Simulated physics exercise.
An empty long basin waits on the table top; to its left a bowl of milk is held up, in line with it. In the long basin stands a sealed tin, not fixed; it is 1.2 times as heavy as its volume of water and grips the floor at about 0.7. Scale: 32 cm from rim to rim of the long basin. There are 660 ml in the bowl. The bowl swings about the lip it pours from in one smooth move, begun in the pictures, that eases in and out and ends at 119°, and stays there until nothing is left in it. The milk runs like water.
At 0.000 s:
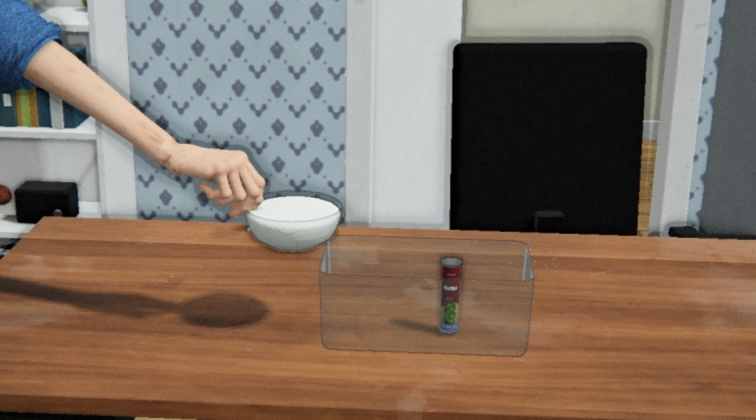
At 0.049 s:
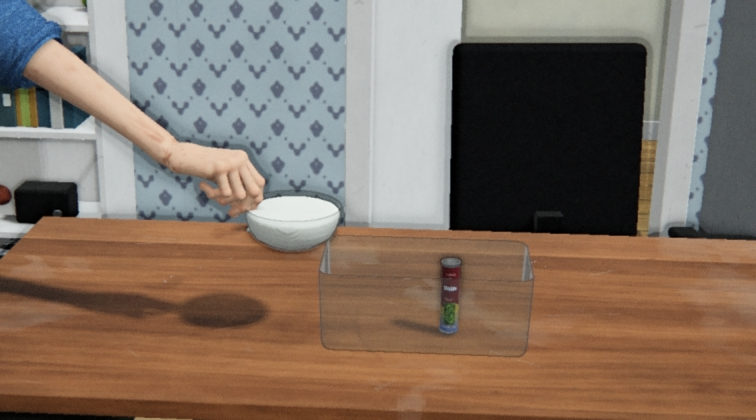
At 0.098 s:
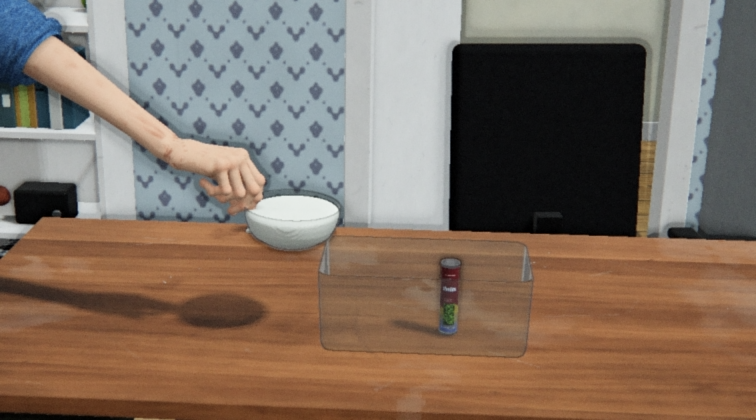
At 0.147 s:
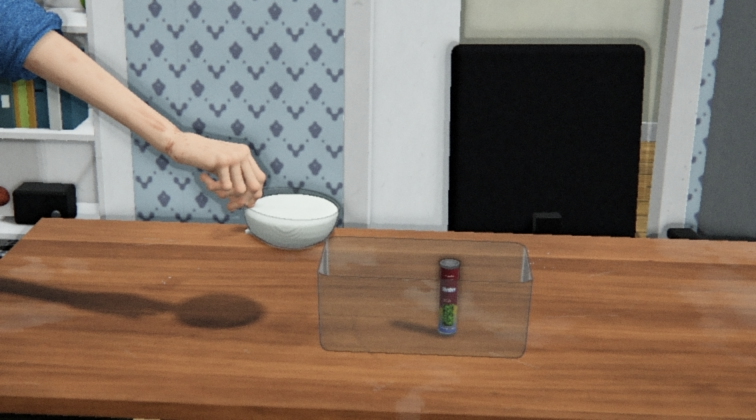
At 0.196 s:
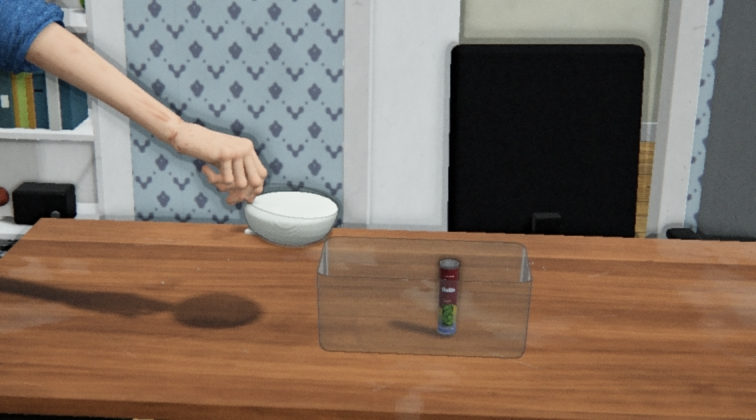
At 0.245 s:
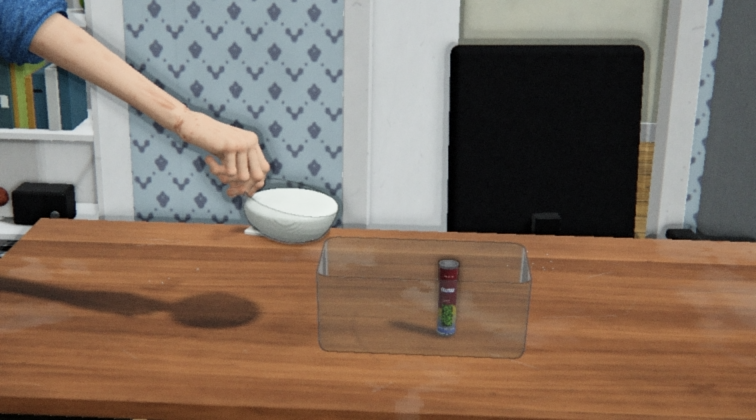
A room with pale walls and blue patterned wallpaper is seen from across a wooden table, looking slightly down. A clear, open container stands on the table with a small red and green tin inside, a black chair behind it, and a white bowl of milk to its left. A blue-sleeved arm reaches in from the left as the bowl gradually leans rightward, the camera staying practically still.
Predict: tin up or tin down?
The tin remains upright.
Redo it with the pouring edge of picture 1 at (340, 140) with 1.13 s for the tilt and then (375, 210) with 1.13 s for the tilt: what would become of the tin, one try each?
First it remains upright; then it goes over.
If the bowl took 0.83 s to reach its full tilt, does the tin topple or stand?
The tin keeps standing.
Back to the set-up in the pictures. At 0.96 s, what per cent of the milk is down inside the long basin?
About 96 per cent.
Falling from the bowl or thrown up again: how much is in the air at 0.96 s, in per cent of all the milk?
About 3 per cent.
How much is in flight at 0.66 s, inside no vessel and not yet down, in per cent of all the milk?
About 42 per cent.
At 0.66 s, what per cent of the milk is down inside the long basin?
About 30 per cent.
After 0.66 s the tilt is 75° and 29 per cent is still to pour; the tin stands where it began.
After 0.96 s the tilt is 113° and 0 per cent is still to pour; the tin stands where it began.
After 1.28 s the tilt is 119° and 0 per cent is still to pour; the tin stands where it began.
After 1.63 s the tilt is 119° and 0 per cent is still to pour; the tin stands where it began.
In the end the tin stands where it began.
